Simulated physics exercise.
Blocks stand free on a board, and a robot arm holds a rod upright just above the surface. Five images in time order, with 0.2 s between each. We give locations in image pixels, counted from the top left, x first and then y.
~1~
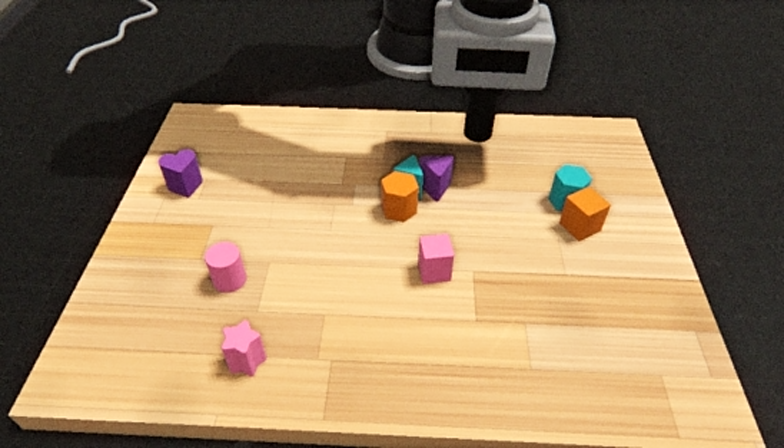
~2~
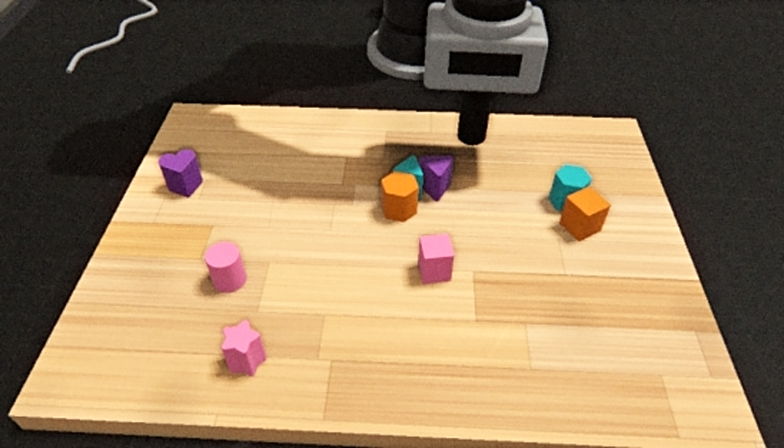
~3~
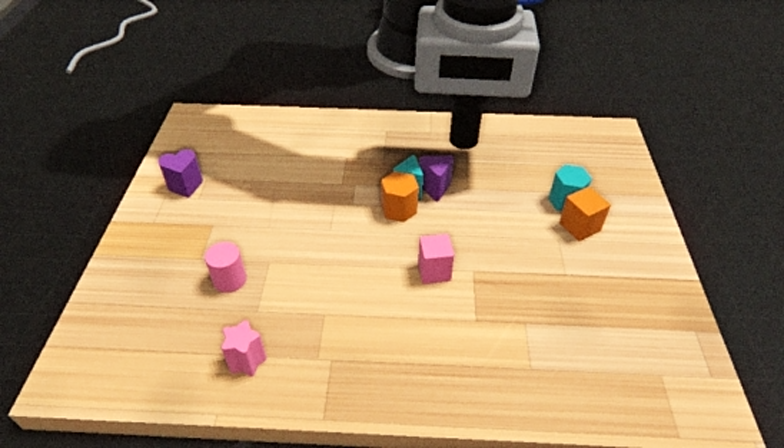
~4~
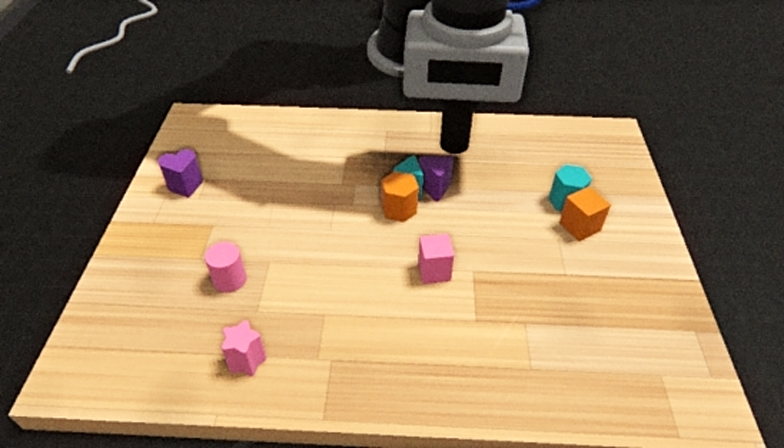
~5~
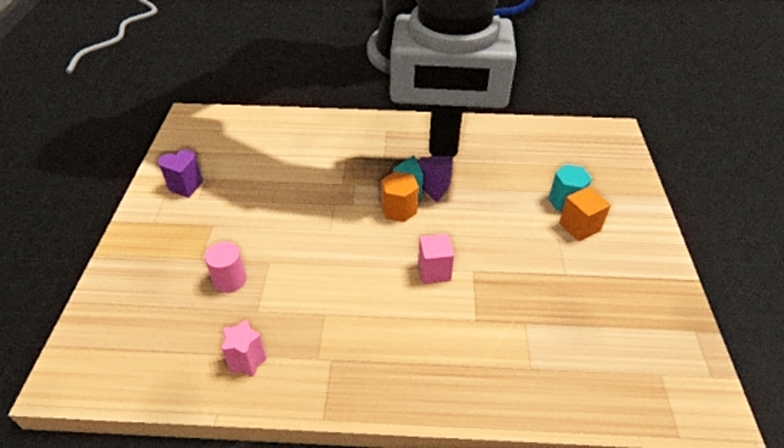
A robot arm moves its black rod slightly left toward the purple triangle among still blocks.
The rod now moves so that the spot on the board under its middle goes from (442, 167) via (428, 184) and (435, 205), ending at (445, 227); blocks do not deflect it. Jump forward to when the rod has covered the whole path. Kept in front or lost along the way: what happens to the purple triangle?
I believe the purple triangle keeps its place ahead of the rod.
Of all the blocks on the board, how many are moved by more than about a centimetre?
It shifts a single block.
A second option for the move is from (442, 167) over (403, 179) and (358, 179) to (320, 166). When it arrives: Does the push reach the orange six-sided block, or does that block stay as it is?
It is moved from its place.
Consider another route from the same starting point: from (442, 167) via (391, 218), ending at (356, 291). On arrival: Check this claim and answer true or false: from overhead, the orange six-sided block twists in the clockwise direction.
My answer: True.
What follows on the original path. One third of the way, rod at (429, 168); purple triangle at (436, 176).
Two thirds of the way, rod at (437, 189); turquoise triangle at (406, 166); purple triangle at (447, 198).
At the end, rod at (447, 211); orange six-sided block still; turquoise triangle at (406, 166); purple triangle at (460, 221), turned 15° anticlockwise.
